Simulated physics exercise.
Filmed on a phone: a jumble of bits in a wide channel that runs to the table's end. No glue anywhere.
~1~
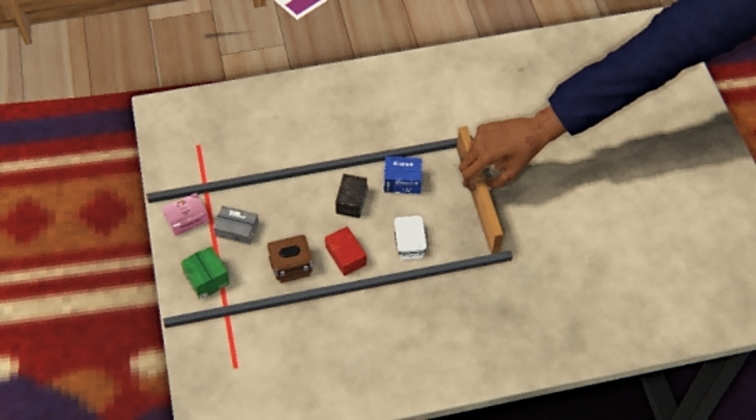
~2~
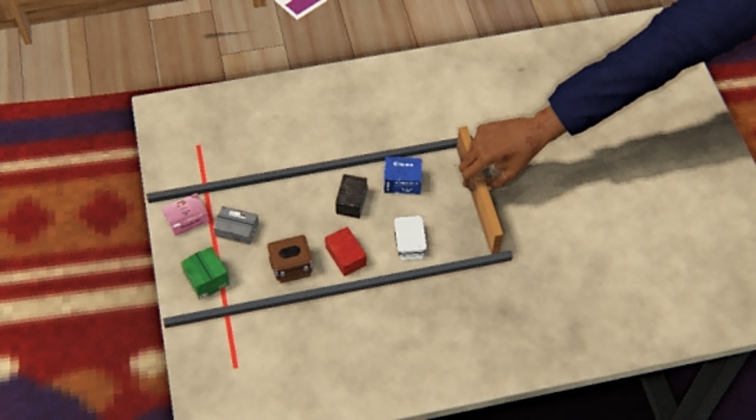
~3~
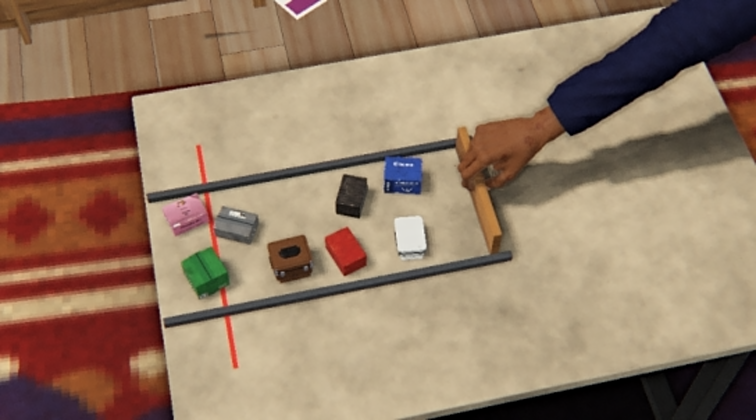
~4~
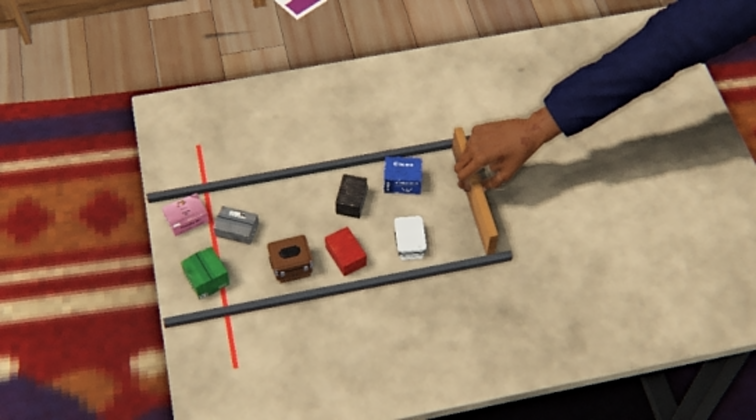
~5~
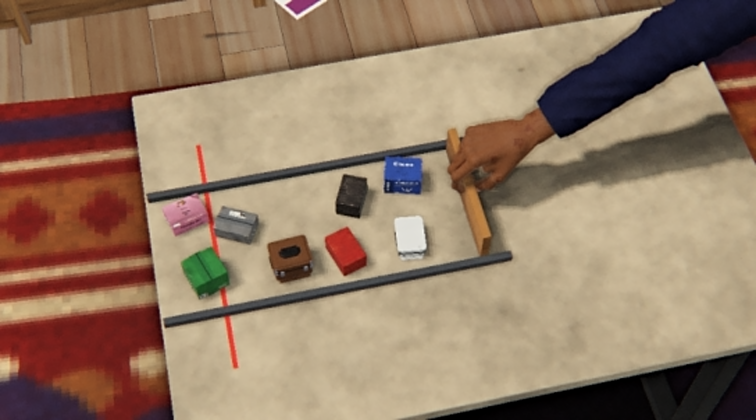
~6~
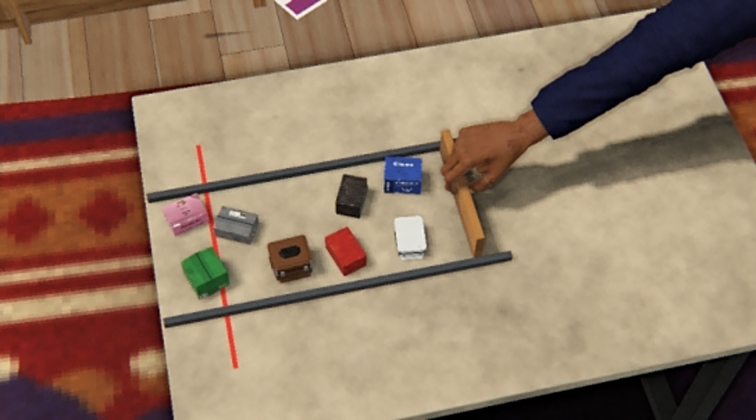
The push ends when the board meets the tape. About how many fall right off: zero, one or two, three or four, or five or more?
The number that fall off is three or four.
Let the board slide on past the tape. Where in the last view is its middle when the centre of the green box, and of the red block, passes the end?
For the green box at (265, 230), for the red block at (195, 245).
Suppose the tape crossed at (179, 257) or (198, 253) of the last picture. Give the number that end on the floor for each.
It would be 6 and 5.
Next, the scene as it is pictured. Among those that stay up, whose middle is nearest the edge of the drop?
That is the black block.
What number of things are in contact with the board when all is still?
That makes 2.
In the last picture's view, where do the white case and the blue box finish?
About (207, 278), and the other about (191, 217).
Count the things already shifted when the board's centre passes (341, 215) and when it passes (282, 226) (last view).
First 5, then 8.
Soon after, none off yet; pink box at rest near (186, 214); green box at rest near (205, 273); grey box at rest near (236, 225).
In the end, the number that fall off is three or four; gone, brown case, grey box, green box and pink box.
